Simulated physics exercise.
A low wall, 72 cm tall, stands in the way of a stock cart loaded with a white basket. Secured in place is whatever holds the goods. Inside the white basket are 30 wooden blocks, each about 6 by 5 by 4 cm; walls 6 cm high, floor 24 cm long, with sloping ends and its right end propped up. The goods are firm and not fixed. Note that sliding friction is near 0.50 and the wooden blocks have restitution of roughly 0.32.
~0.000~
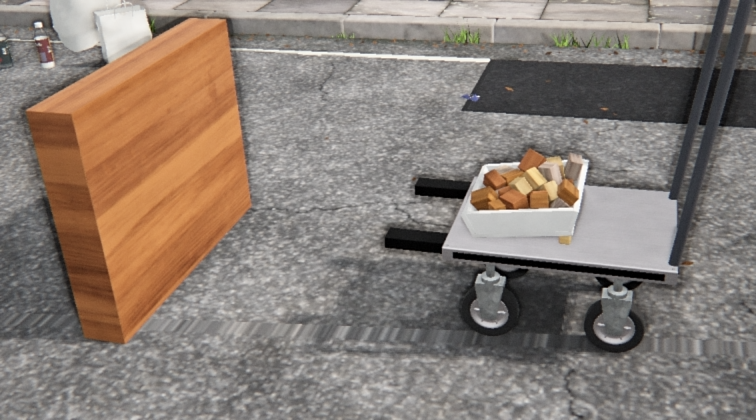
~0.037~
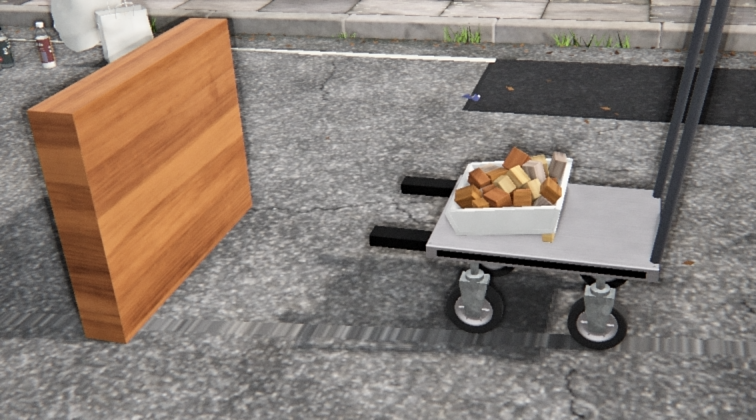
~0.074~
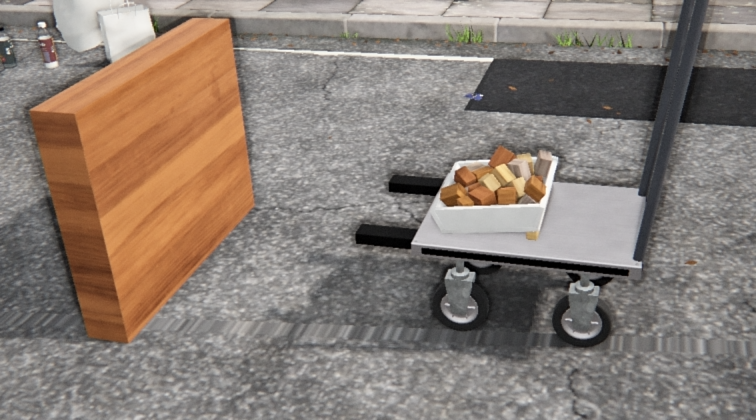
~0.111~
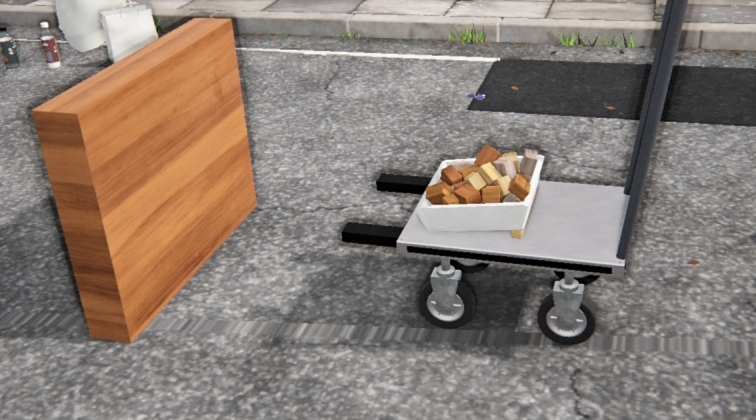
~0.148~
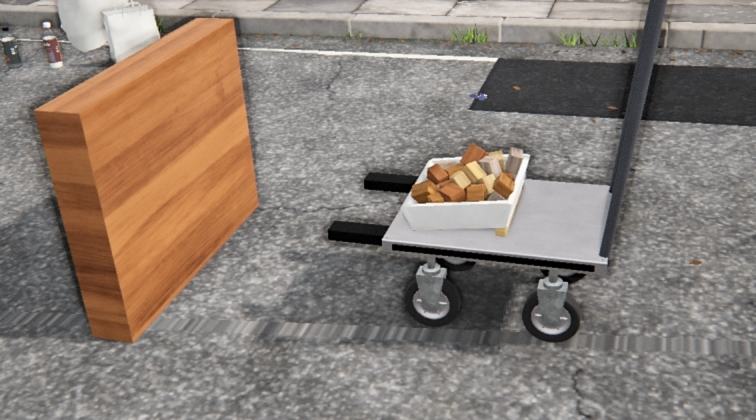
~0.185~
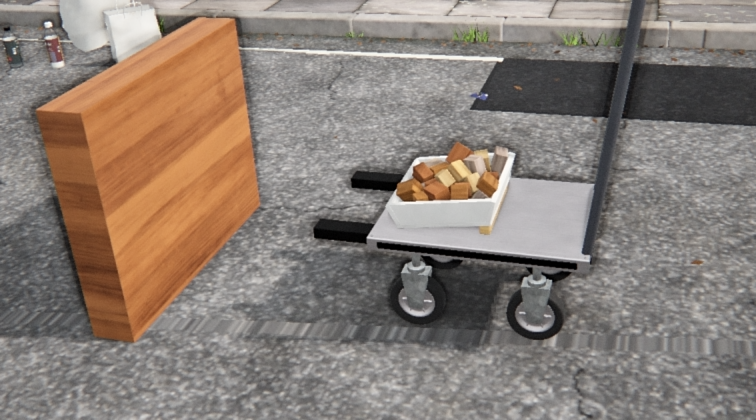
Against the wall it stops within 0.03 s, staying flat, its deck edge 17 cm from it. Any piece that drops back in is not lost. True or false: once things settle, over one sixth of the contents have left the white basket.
False.
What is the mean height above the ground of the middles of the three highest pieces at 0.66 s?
About 44 cm up, on average.
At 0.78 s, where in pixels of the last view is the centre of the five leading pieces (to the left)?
I'd say near (264, 162).
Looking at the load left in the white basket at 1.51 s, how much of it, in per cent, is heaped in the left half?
Close to 70 percent, I reckon.
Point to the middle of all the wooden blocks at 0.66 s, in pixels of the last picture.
I'd put the middle close to (282, 168).
After 0.56 s, contact with the wall.
After 0.66 s, the white basket has all 30.
After 0.78 s, the white basket is down by 2 of 30.
After 1.01 s, the white basket is down by 2 of 30.
Final count (at 1.51 s), the white basket is down by 2 of 30. Asked share, 2 of 30, 7 per cent.
